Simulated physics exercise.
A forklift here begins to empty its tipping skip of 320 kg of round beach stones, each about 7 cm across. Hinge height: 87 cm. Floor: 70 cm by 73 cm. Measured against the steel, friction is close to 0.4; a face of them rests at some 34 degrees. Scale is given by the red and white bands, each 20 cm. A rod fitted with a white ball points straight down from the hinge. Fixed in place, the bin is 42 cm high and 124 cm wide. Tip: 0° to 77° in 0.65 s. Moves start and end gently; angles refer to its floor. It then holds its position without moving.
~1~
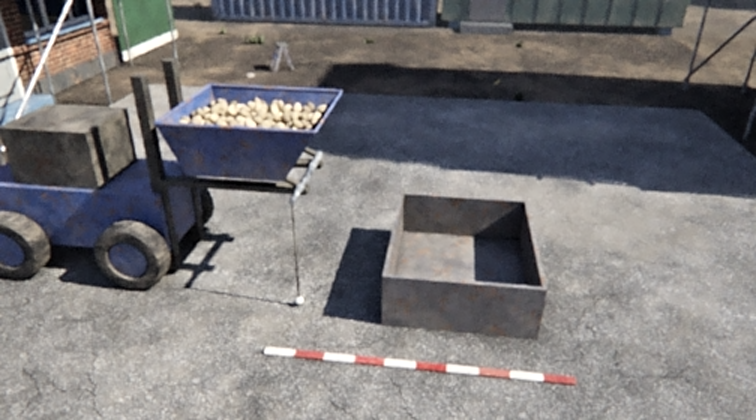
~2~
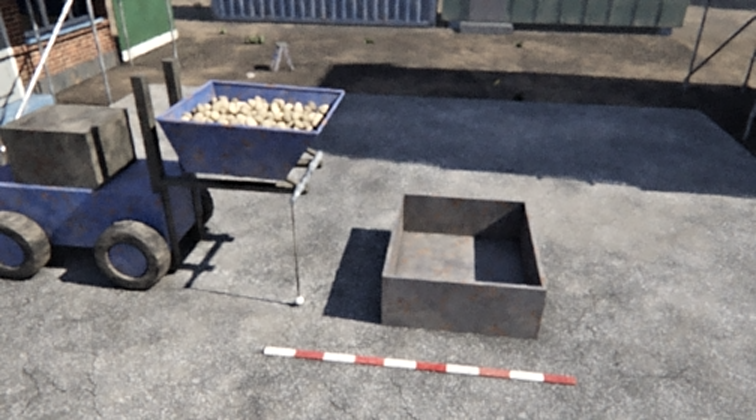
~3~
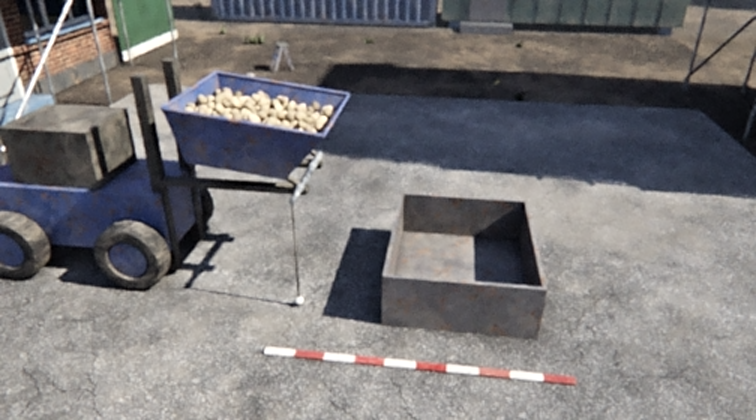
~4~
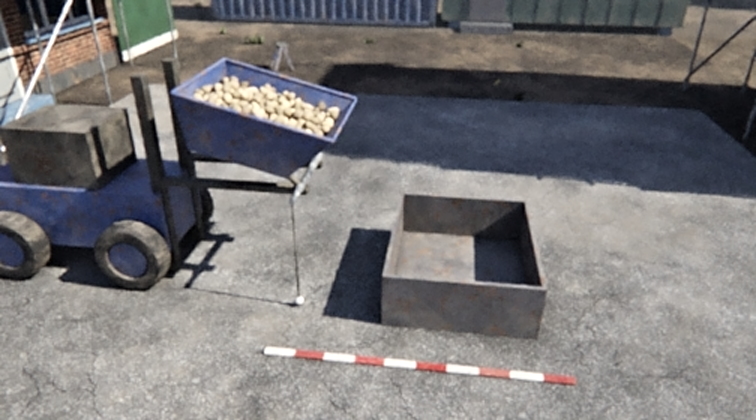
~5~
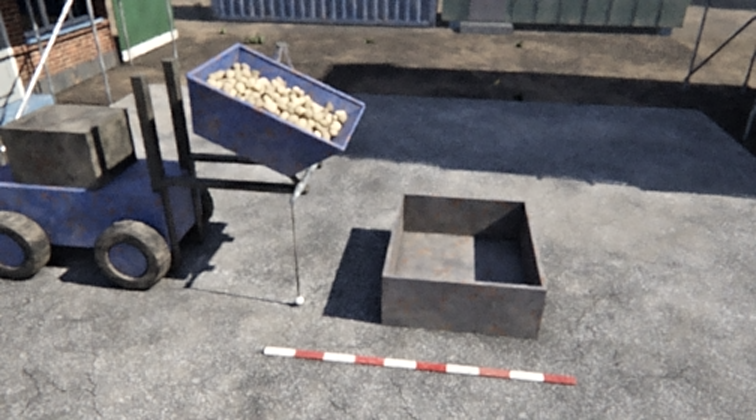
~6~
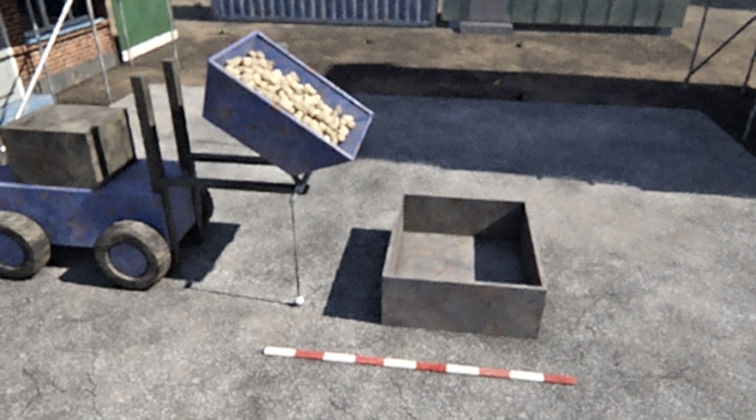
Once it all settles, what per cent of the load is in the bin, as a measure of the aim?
Roughly 100 per cent is there once it settles.
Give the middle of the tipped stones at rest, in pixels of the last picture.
Somewhere around (468, 269) in the last picture.
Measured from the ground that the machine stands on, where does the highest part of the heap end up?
Roughly 32 cm above ground level.
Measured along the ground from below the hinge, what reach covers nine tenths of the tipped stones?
Roughly 160 centimetres ahead of it along the ground.
A little later the floor is at 65°; 100 % in the tipping skip; the foremost stones are at (362, 160).
Then the floor is at 77°; 82 % in the tipping skip, 3 % short of the bin, 15 % in the bin; the foremost stones are at (429, 243).
Later still the floor is at 77°; 14 % in the tipping skip, 2 % short of the bin, 83 % in the bin, 1 % beside or beyond the bin; the foremost stones are at (524, 279).
In the end the floor is at 77°; 0 % in the tipping skip, 99 % in the bin, 1 % beside or beyond the bin; the foremost stones are at (542, 254).
